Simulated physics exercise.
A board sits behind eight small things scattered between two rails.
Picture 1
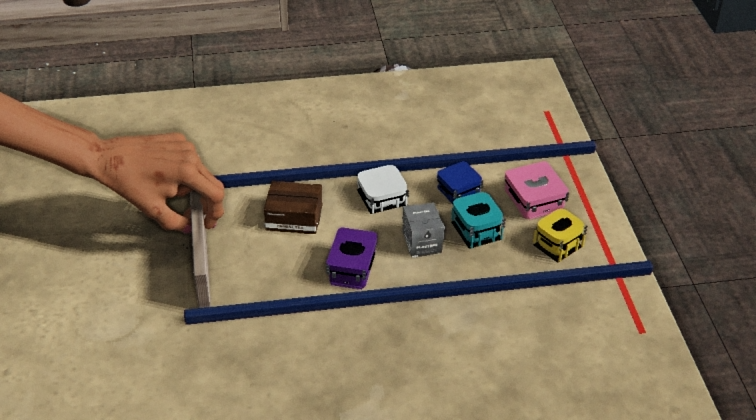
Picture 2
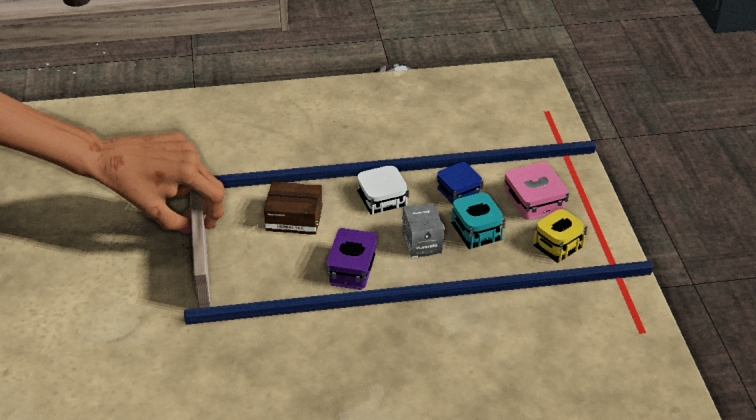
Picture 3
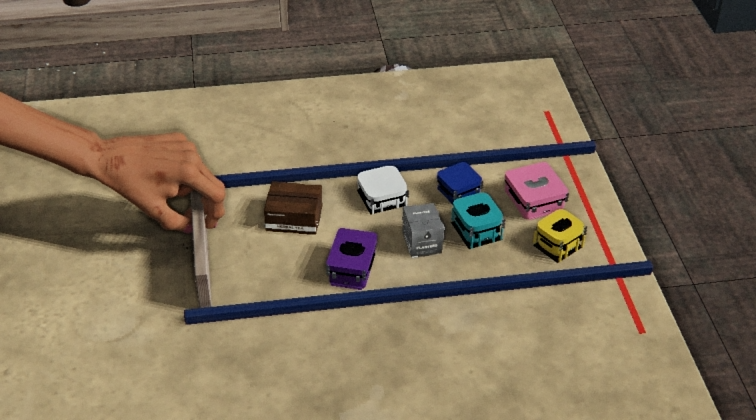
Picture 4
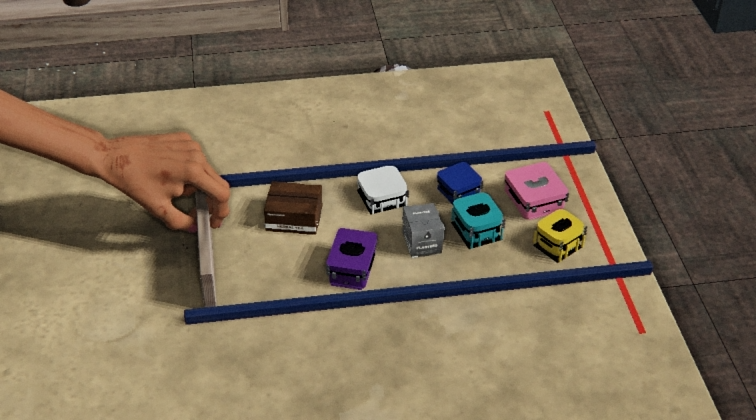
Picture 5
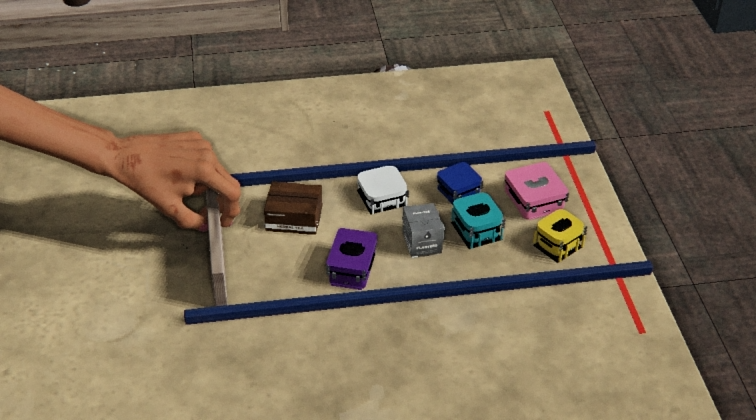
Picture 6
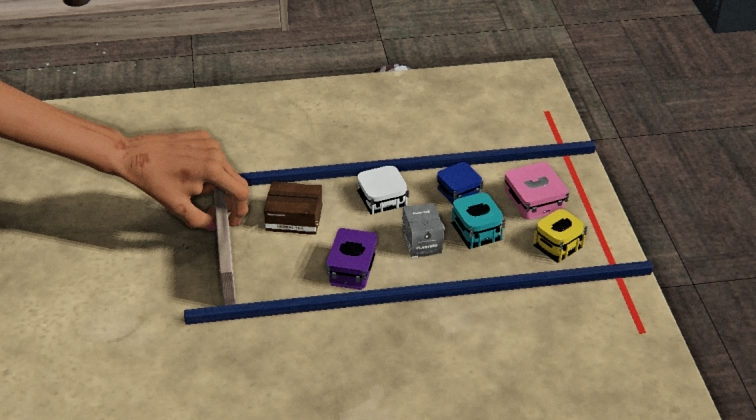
To begin with, a hand holds a small board upright at the left end of two blue rails, with eight small cases and boxes scattered between them and a red line at the right. The hand then slides the board slightly rightward toward the brown box, while the objects stay still.
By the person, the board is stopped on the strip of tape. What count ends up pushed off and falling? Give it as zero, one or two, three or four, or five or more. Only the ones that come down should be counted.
The number going over the end will be at least five.
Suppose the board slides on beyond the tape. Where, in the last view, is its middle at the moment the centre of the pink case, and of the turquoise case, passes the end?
When the pink case crosses, the middle is near (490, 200); when the turquoise case crosses, near (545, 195).
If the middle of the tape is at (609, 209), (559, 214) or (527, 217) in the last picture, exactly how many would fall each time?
Try by try, 8, 4 and 2.
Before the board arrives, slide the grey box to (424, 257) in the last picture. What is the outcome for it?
It slips off.
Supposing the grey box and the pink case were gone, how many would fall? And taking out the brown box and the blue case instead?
The first removal gives 4, the second gives 4.
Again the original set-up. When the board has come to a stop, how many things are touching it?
It's 2 of them.
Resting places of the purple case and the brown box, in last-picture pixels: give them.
They come to rest around (623, 230) and (604, 174).
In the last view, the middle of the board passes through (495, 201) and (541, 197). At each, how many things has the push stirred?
Counts: 8 / 8.
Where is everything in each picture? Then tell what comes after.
In the first picture, yellow case (560, 235); pink case (535, 192); turquoise case (477, 220); board (199, 230); tape (590, 210).
In the second picture, pink case (535, 192); board (199, 230).
In the third picture, turquoise case (477, 220); white case (382, 190).
In the fourth picture, yellow case (560, 235); blue case (459, 186).
In the fifth picture, pink case (535, 192); brown box (294, 208).
In the sixth picture, yellow case (560, 235); pink case (535, 192); turquoise case (477, 220); board (224, 228); tape (590, 210).
A little later, none off yet; yellow case at rest near (560, 235); pink case at rest near (535, 192); turquoise case at rest near (477, 220).
When it is over, the number that fall off is five or more; down, white case, grey box, blue case, turquoise case, pink case and yellow case.
